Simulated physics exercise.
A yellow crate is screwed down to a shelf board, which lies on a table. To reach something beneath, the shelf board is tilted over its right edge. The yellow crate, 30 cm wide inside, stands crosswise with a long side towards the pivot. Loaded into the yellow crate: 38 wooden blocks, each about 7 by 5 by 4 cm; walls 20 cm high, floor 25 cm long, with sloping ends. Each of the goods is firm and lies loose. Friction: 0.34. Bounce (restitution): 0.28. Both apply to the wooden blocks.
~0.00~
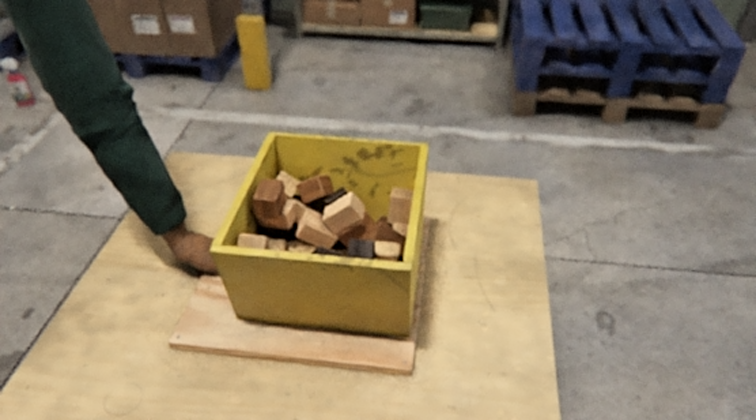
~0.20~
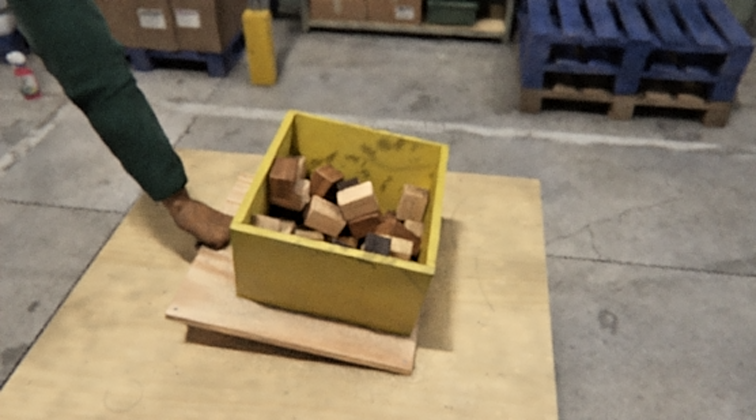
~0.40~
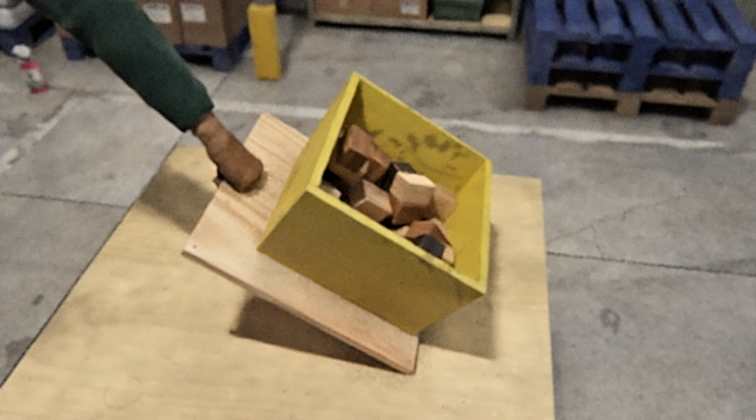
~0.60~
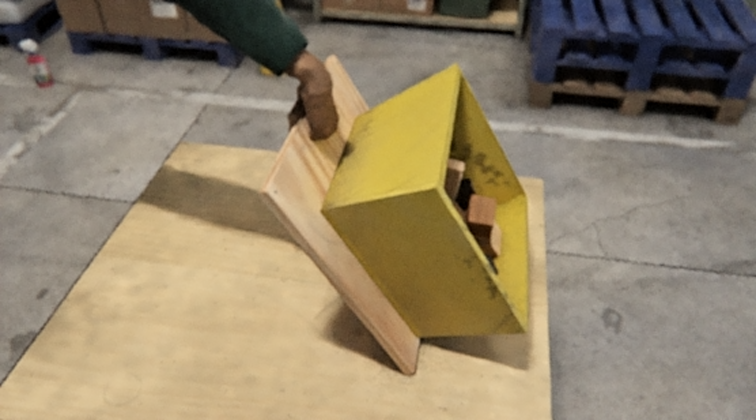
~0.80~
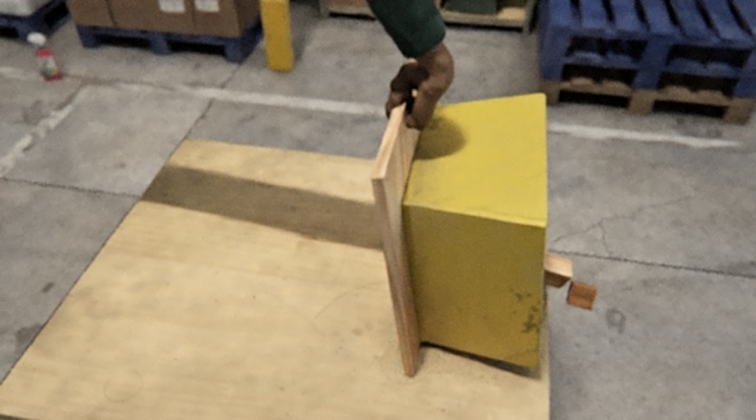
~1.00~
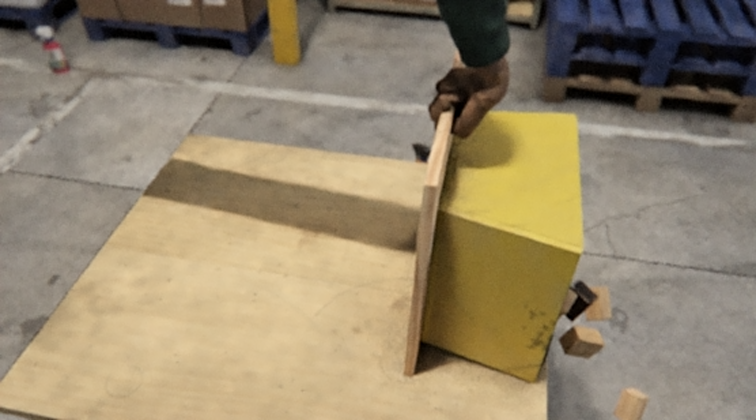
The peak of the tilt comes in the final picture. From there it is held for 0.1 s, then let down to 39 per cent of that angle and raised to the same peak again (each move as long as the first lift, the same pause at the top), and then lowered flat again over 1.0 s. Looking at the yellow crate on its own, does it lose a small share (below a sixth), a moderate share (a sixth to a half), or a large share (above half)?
It loses a moderate share.
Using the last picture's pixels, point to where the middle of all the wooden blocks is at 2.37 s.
They're centred near (447, 249).
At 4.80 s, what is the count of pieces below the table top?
I'd estimate some 14 by that time.
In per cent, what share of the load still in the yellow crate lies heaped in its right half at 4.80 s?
I'd say near 100 out of a hundred.
After 1.61 s, tilt 63°; 12 of 38 out of the yellow crate.
After 2.37 s, tilt 46°; 14 of 38 out of the yellow crate.
After 3.43 s, tilt 80°; 14 of 38 out of the yellow crate.
Final count (at 4.80 s), 14 of 38 out of the yellow crate. Asked share, 14 of 38, 37 per cent.
